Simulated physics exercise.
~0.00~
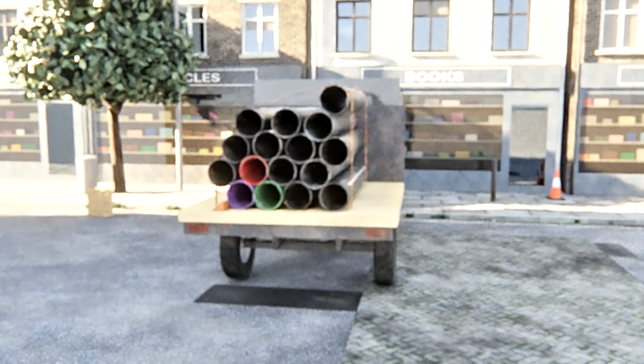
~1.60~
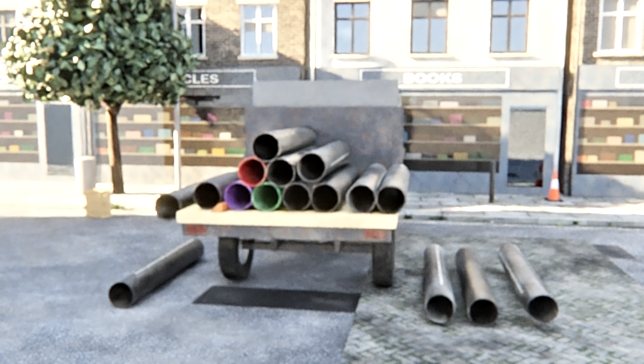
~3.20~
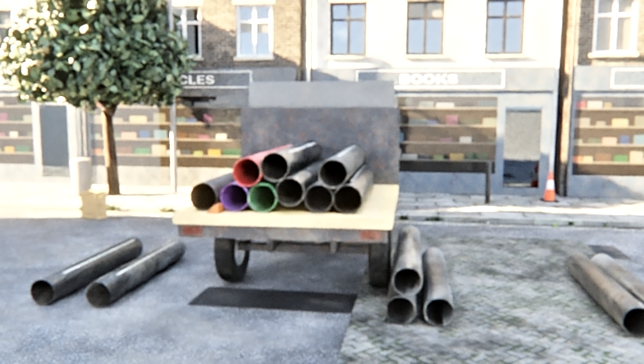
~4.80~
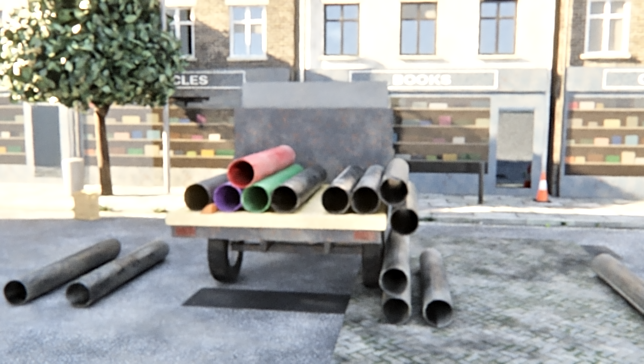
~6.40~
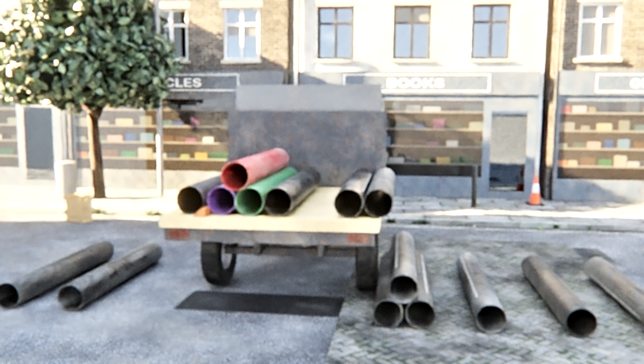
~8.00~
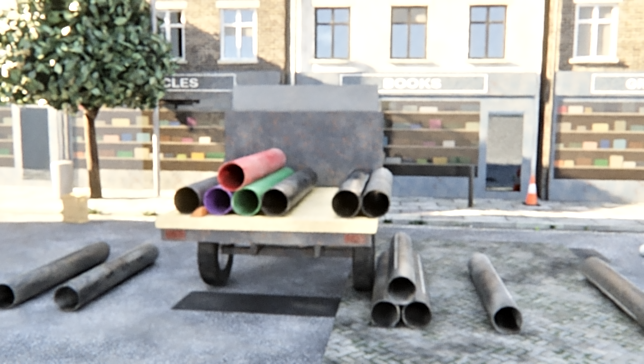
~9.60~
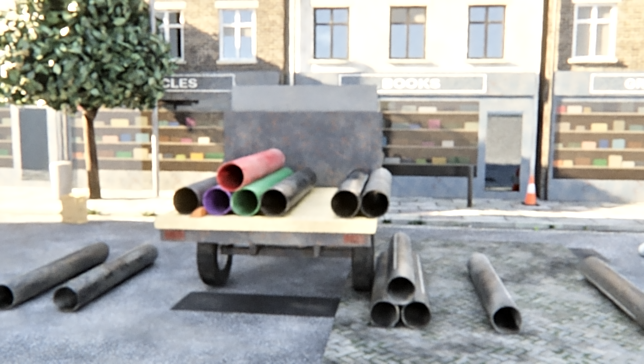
Stacked pipes collapsing and rolling off both sides of a parked flatbed lorry, the purple, red and green ones staying aboard.
